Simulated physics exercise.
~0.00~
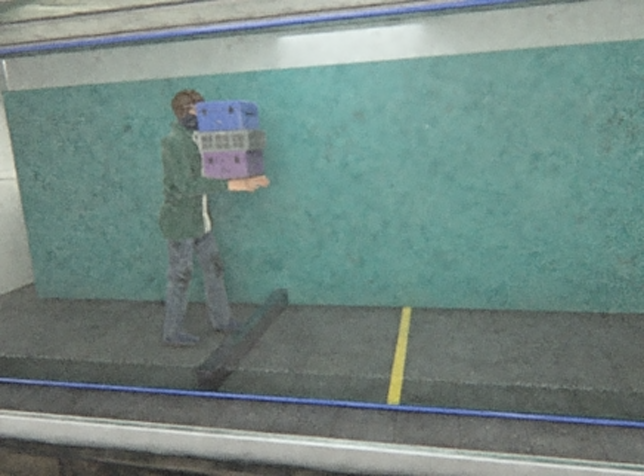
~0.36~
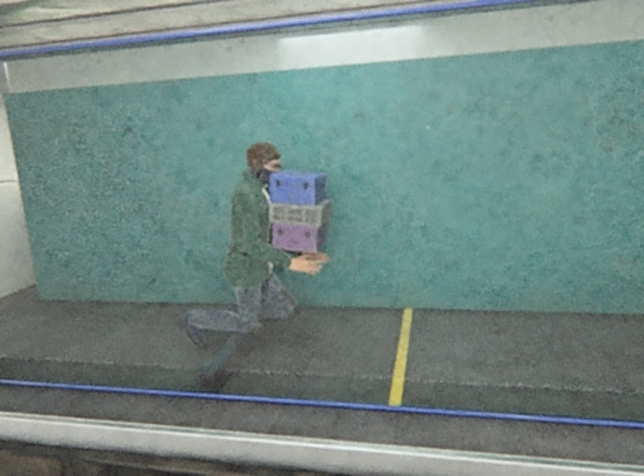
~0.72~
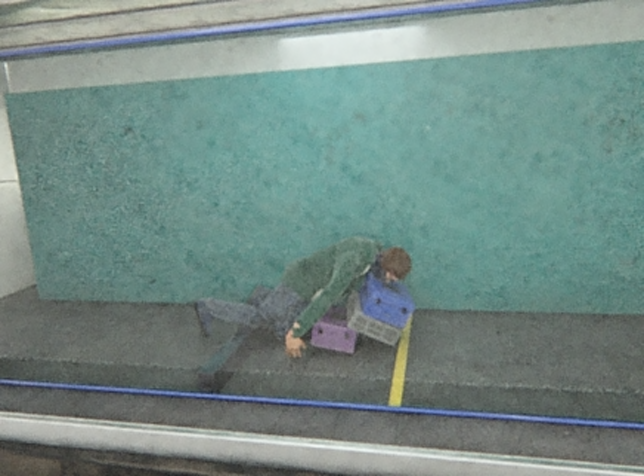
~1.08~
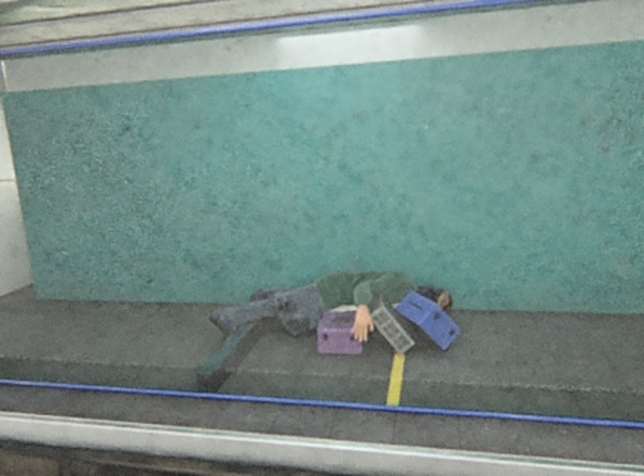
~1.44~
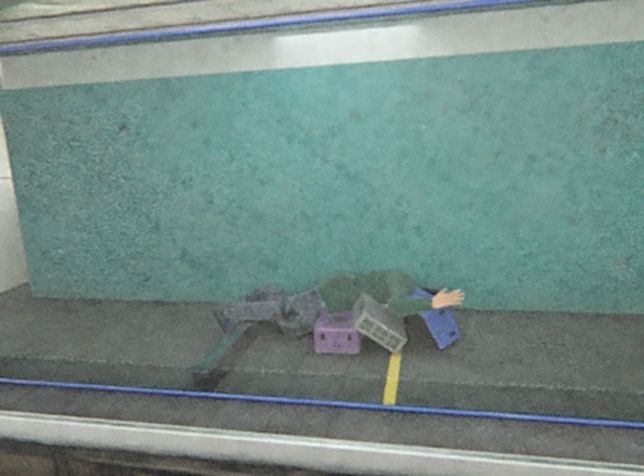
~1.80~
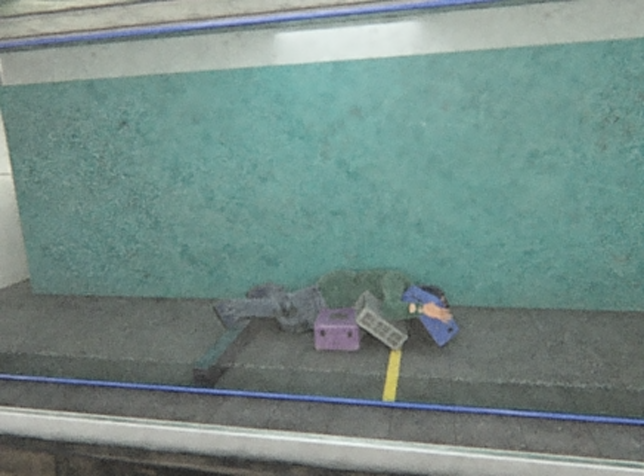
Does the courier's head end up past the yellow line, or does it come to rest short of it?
The courier's head ends up past the yellow line, on its right side, beside the blue toolbox.
